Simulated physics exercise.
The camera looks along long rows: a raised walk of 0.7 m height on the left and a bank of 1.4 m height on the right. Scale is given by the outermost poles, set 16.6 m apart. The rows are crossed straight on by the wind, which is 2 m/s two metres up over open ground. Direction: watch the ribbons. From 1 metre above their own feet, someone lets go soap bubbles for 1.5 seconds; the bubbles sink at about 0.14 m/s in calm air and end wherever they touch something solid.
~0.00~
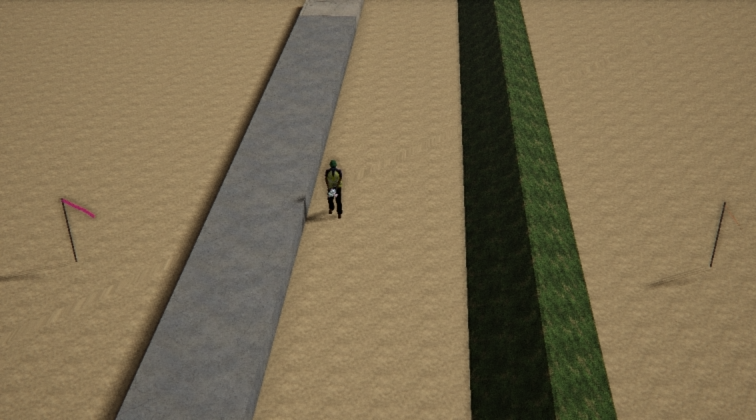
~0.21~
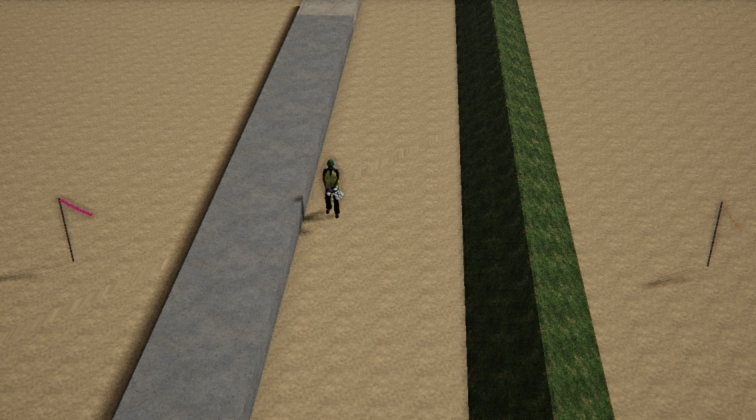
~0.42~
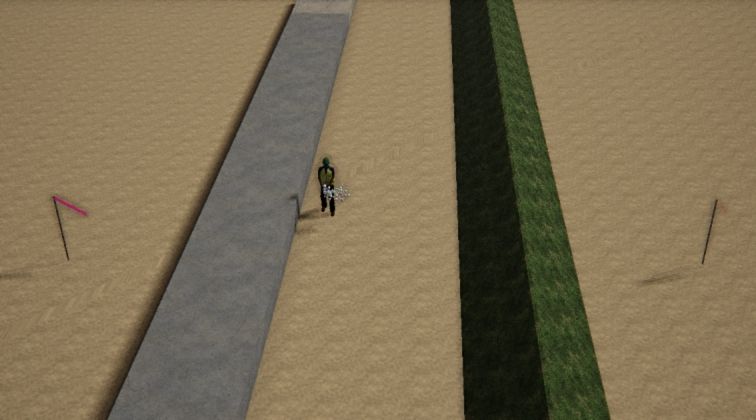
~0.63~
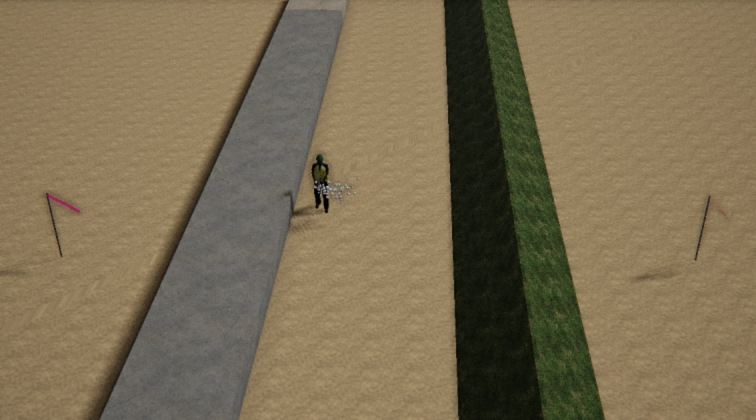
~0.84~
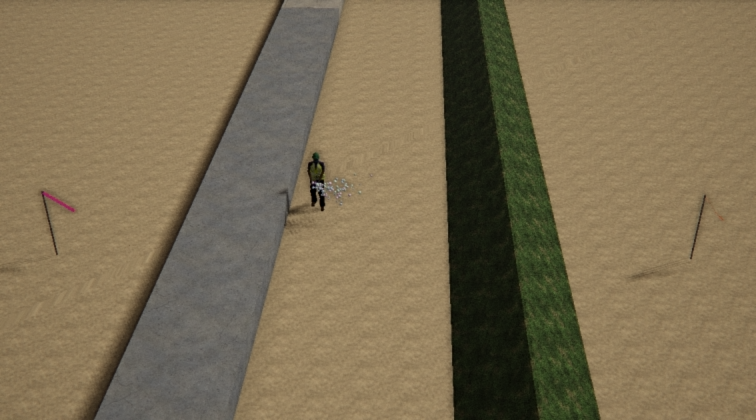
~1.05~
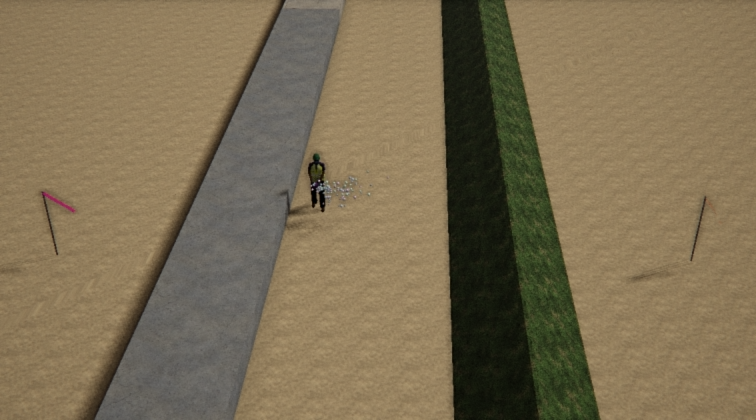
Soap bubbles appear beside a standing person and spread rightward between the walk and bank.
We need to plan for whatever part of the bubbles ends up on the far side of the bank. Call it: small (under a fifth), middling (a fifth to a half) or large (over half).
Middling.
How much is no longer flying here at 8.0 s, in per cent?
Estimated share: Close to 55 %.
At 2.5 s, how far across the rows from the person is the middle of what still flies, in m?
About 1.5 m.
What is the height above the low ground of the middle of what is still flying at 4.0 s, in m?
0.6 m.
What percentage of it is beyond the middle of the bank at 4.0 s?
About 4 %.
After 2.5 s, 0 % is beyond the bank; 1 % has touched down or left; the middle of what still flies is 0.8 m above the low ground, near (365, 195).
After 4.0 s, 4 % is beyond the bank; 11 % has touched down or left; the middle of what still flies is 0.6 m above the low ground, near (394, 202).
After 8.0 s, 24 % is beyond the bank; 57 % has touched down or left; the middle of what still flies is 1.3 m above the low ground, near (557, 185).
After 20.0 s, 29 % is beyond the bank; 85 % has touched down or left.
After 45.0 s, 29 % is beyond the bank; 100 % has touched down or left.
